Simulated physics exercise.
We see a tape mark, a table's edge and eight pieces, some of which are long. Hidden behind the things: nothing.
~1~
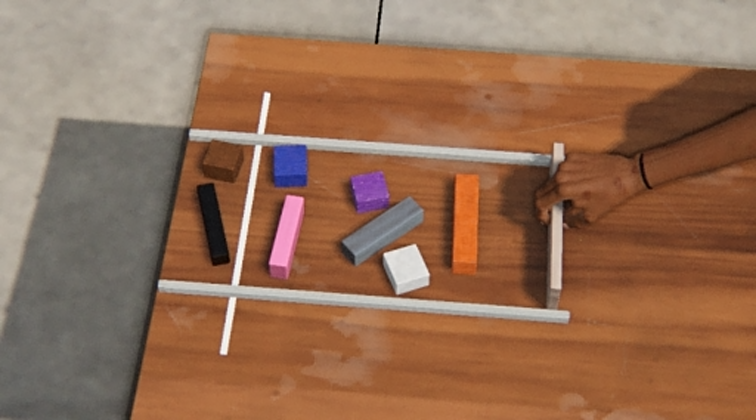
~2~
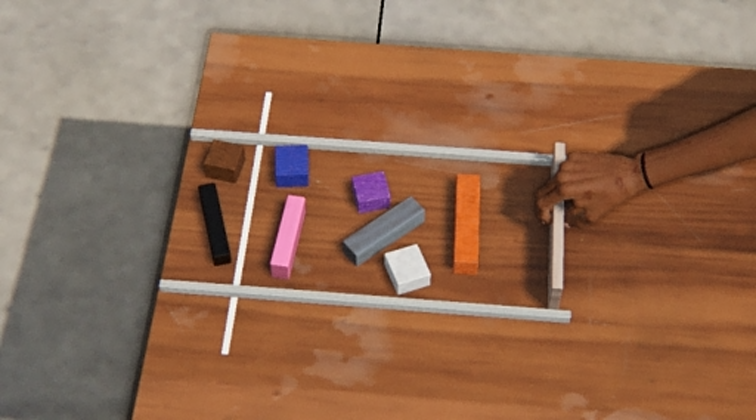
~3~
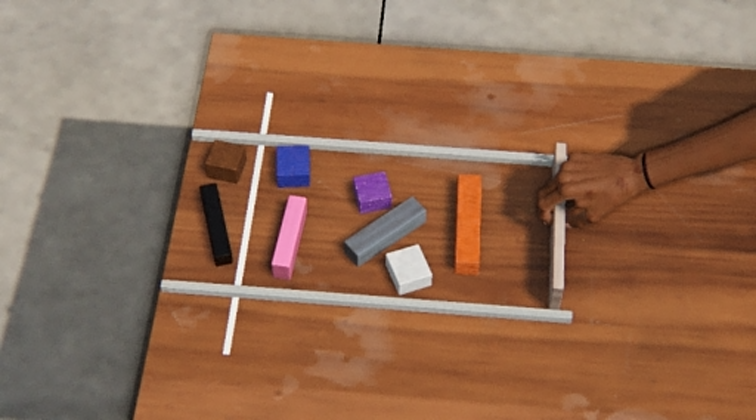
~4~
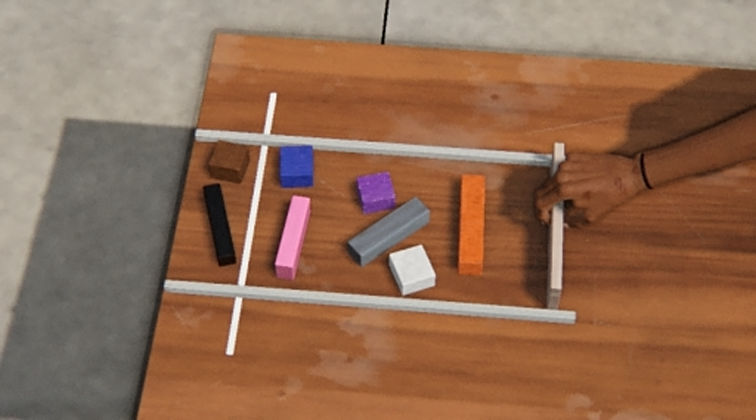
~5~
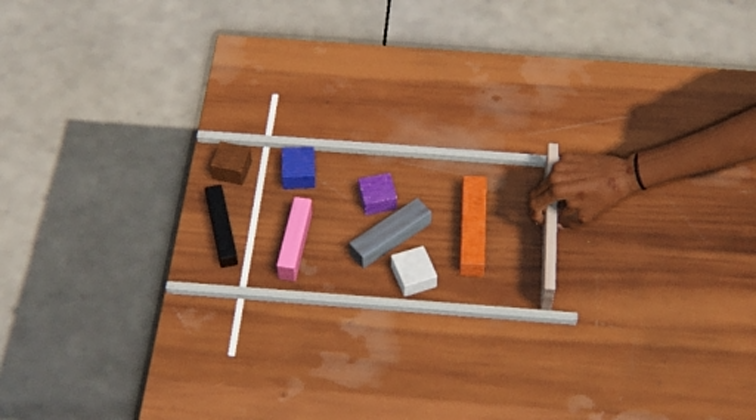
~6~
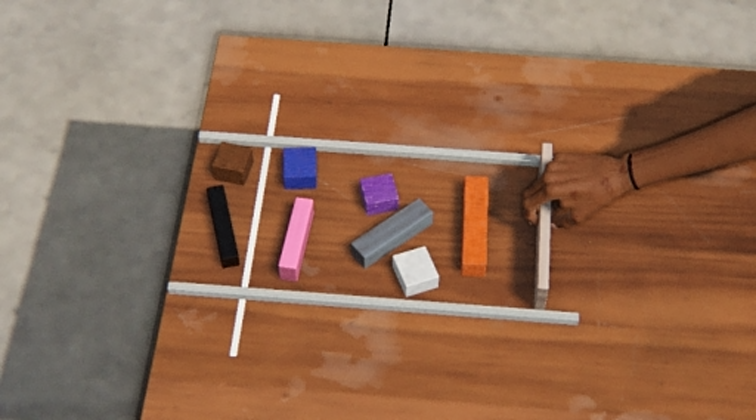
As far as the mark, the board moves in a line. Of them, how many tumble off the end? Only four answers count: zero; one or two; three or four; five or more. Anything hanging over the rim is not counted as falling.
My answer: One or two.
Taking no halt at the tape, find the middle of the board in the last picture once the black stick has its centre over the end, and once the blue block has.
The middle is at (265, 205) when it's the black stick, and at (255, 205) when it's the blue block.
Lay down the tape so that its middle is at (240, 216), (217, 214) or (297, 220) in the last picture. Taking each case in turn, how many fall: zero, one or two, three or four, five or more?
Going tape by tape, I get three or four, then five or over, then no fall at all.
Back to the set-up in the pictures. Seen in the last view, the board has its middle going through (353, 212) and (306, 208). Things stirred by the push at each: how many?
At the first point the count is 6, at the second it's 8.
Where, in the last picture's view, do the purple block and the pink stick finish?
The purple block finishes at (223, 177); the pink stick finishes at (186, 229).
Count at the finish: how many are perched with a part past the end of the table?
Count: 2.
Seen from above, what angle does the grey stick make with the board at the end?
Angle: Around 10°.
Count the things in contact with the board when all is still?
2 end up touching it.
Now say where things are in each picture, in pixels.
Brown block (223, 161); black stick (213, 224); blue block (291, 166); board (555, 225); tape (247, 215), in the first picture.
Black stick (215, 224); orange bar (467, 223), in the second picture.
Blue block (293, 166); grey stick (385, 232), in the third picture.
Brown block (230, 162); white block (412, 270), in the fourth picture.
Black stick (221, 226); purple block (378, 194), in the fifth picture.
Brown block (233, 164); black stick (223, 226); blue block (300, 168); board (544, 226); tape (256, 217), in the sixth picture.
Early on, none off yet; brown block at rest near (233, 164); black stick at rest near (223, 226); blue block at rest near (300, 168).
A while later, none off yet; brown block travelled about its own width near (201, 159); black stick travelled a little near (208, 223); blue block travelled well along near (237, 159).
Finally, the number that fall off is one or two; lost, black stick and brown block.
